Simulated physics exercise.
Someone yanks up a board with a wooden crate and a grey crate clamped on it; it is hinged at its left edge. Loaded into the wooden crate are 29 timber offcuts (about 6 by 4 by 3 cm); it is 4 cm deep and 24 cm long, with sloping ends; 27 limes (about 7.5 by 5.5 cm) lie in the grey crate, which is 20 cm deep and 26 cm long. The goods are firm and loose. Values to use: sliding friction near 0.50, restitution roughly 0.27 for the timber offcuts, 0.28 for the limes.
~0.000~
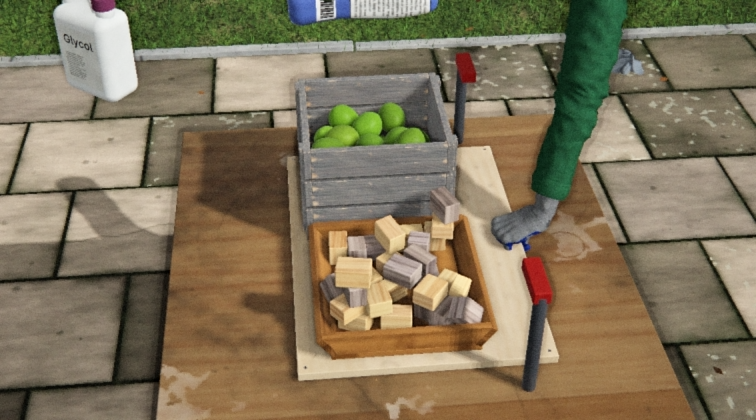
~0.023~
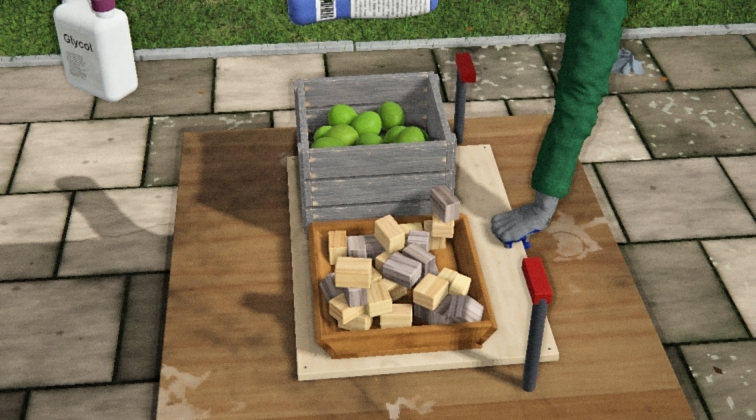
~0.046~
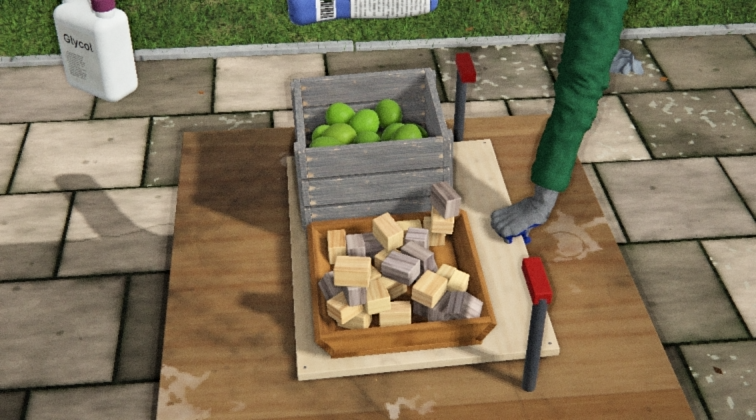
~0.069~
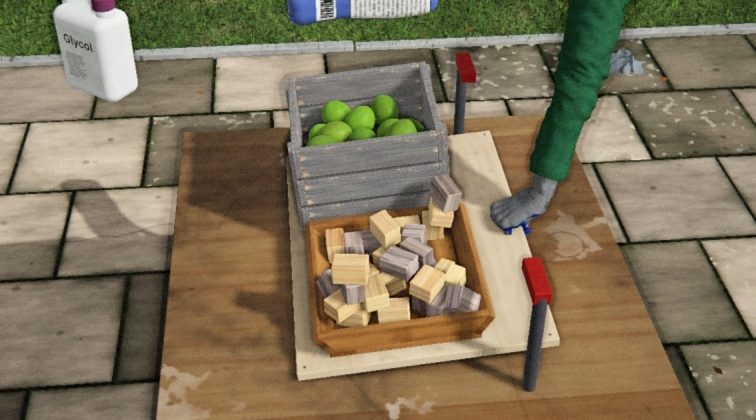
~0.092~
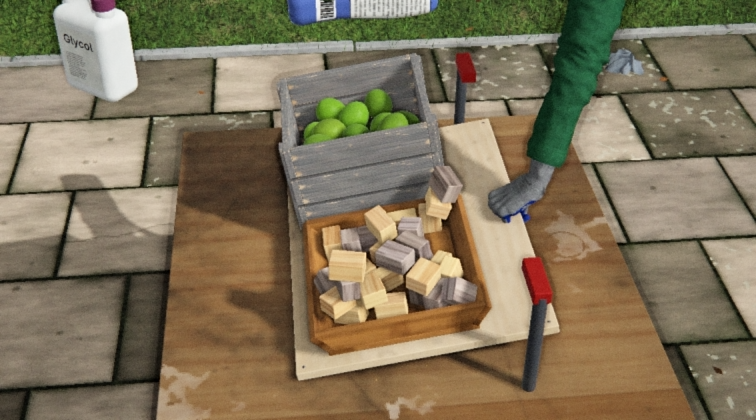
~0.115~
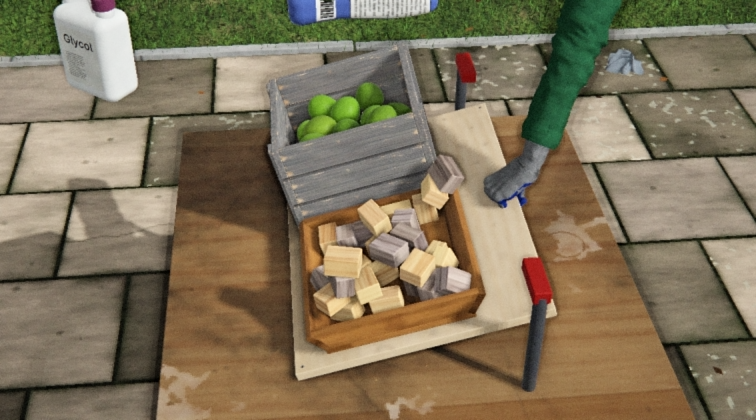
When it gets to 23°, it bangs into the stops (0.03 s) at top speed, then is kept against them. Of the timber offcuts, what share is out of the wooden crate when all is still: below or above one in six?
A share higher than a sixth ends up outside.
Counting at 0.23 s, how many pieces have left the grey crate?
Grey crate: About 0.
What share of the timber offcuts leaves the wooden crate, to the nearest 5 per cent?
Estimated share: Around 45 in a hundred.
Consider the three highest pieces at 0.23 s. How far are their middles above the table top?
Height, averaged: Around 30 cm.
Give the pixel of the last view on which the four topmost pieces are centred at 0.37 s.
About (303, 94).
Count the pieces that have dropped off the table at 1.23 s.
The total is close to 3.
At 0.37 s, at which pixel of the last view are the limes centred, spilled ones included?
Centre: Around (321, 135) px.
After 0.13 s, it hits the stops.
After 0.23 s, tilt 23°; wooden crate 28 in, 1 out and grey crate 27 in, 0 out.
After 0.37 s, tilt 23°; wooden crate 25 in, 4 out and grey crate 26 in, 1 out.
After 0.63 s, tilt 23°; wooden crate 16 in, 13 out and grey crate 25 in, 2 out.
Final count (at 1.23 s), wooden crate 16 in, 13 out and grey crate 25 in, 2 out. Asked share, 13 of 29, 45 per cent.
